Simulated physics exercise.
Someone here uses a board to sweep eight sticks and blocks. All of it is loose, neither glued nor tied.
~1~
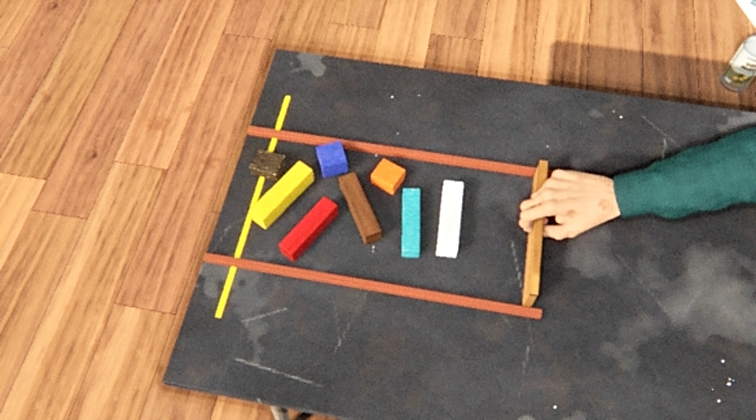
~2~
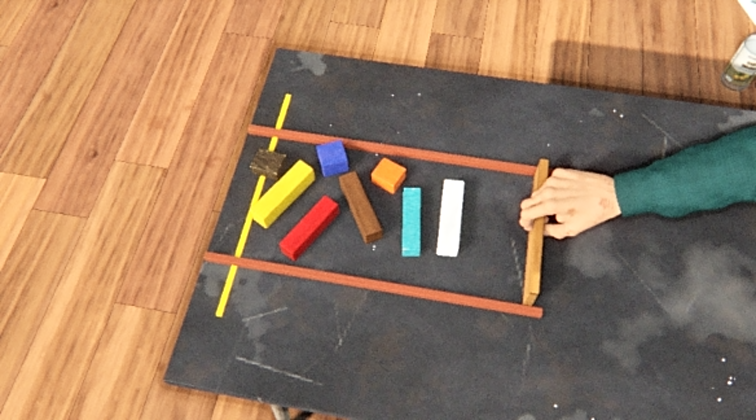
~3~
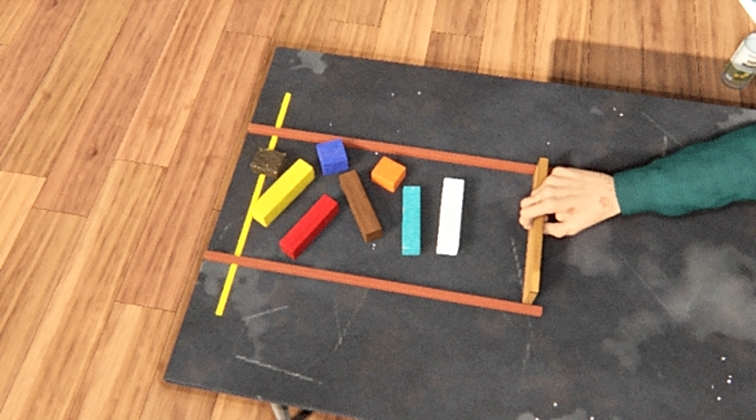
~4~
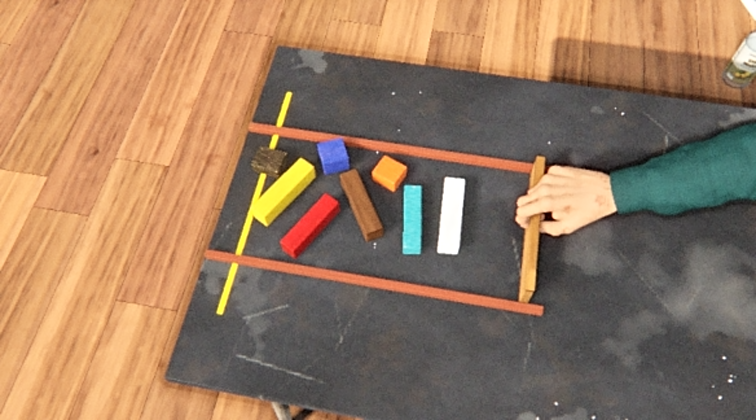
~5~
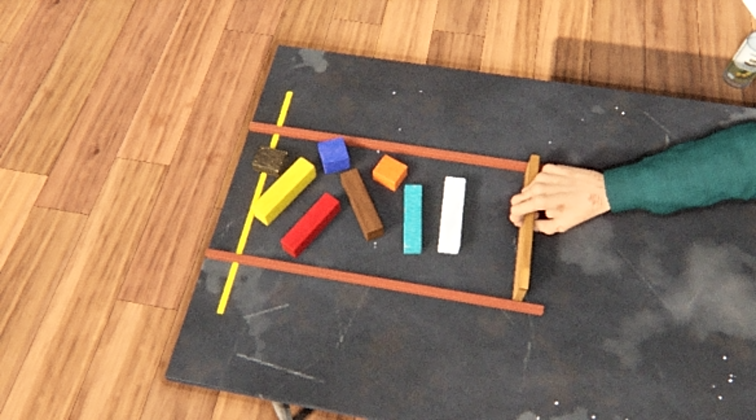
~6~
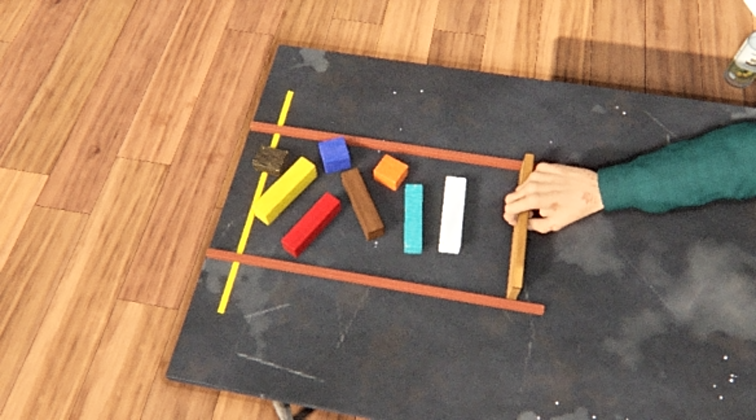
The video shows a hand in a green sleeve holding a wooden board between two reddish strips on a dark tabletop, then moving it slightly left, while the colored sticks and blocks near a yellow line stay still.
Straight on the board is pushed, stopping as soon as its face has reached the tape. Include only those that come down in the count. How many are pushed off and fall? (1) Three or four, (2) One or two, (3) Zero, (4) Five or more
(4) Five or more.
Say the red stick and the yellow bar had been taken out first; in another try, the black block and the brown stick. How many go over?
3, then 3.
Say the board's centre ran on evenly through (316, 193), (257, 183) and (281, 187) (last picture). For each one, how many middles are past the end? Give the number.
0; 5; 3.
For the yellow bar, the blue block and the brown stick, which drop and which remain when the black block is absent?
Taking them one by one, the yellow bar drops away, the blue block drops away and the brown stick drops away.
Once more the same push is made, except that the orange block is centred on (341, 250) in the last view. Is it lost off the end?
Orange block: Safe.
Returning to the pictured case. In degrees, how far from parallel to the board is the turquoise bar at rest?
It is near 0° out of line.
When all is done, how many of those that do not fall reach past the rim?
1 overhanging.
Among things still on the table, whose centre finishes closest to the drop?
It's the turquoise bar that ends up nearest.
Soon after, none off yet; black block at rest near (271, 161); yellow bar at rest near (285, 190); red stick at rest near (312, 225).
Then, none off yet; black block at rest near (271, 161); yellow bar at rest near (284, 190); red stick moved a little near (295, 221).
Further on, none off yet; black block tipped well over near (233, 143); yellow bar moved about its own width near (228, 172); red stick moved about its own width near (227, 213).
At rest, the number that fall off is five or more; fallen, brown stick, blue block, red stick, yellow bar and black block.
